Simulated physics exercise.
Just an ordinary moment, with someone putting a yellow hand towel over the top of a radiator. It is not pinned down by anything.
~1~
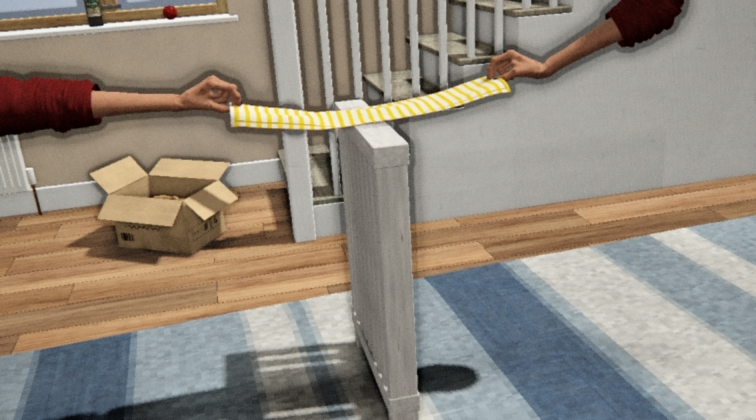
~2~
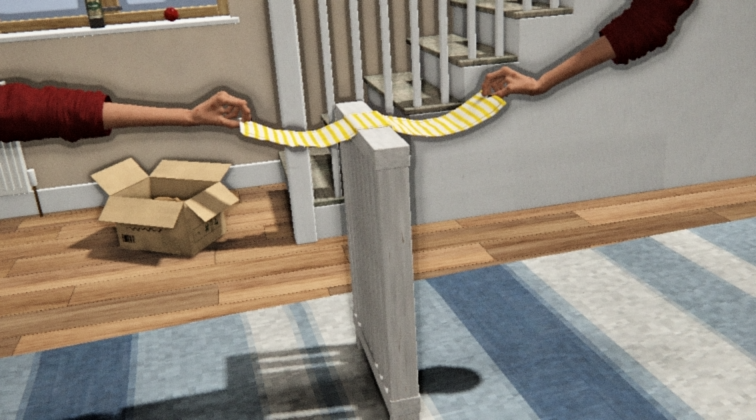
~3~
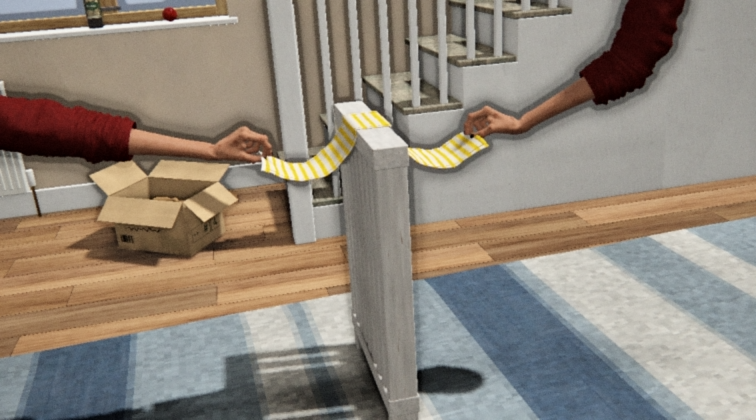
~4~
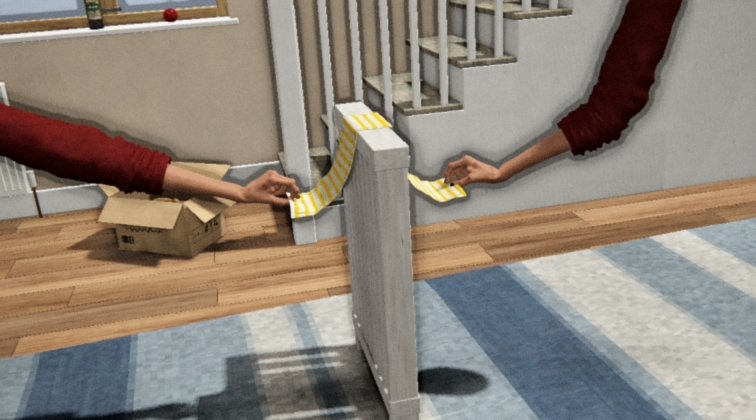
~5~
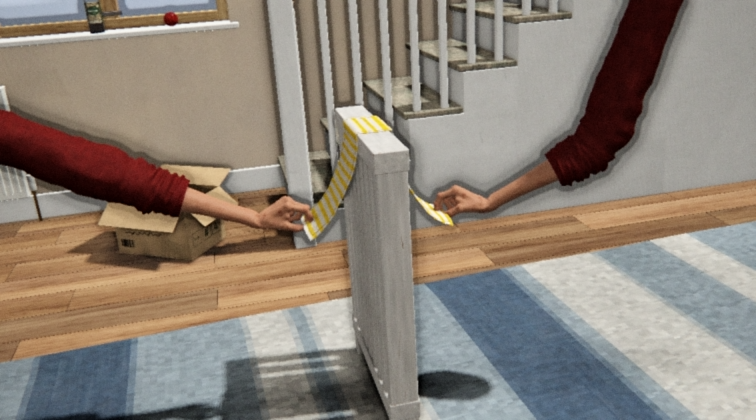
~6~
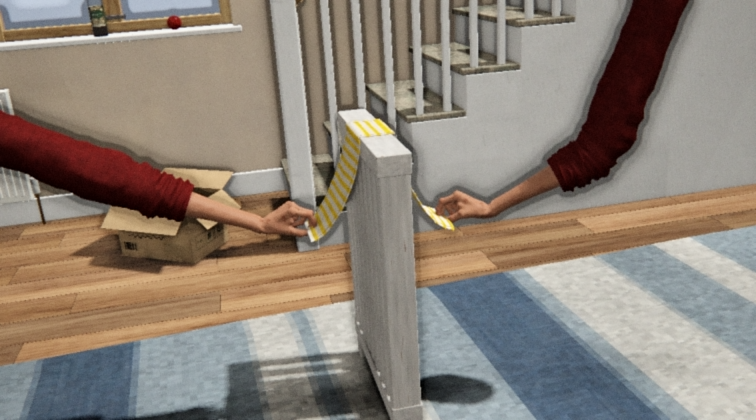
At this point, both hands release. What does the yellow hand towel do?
It does not come off.
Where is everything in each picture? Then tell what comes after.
The first frame shows left end (236, 126); right end (505, 92); top of the radiator (391, 150).
The second frame shows left end (246, 136); right end (502, 107).
The third frame shows left end (267, 171); right end (484, 148); top of the radiator (391, 152).
The fourth frame shows left end (297, 217); right end (462, 197).
The fifth frame shows left end (315, 237); right end (448, 224).
The sixth frame shows left end (317, 240); right end (450, 229); both sides about alike.
Then, 0.22 s later than the last view, hand towel hanging on both sides, left end near (343, 241), right end near (413, 239).
Then, 0.50 s later than the last view, hand towel hanging on both sides, left end near (360, 241), right end near (394, 245).
Finally, hand towel hanging on both sides, left end near (362, 241), right end near (393, 245). The yellow hand towel stays on top.
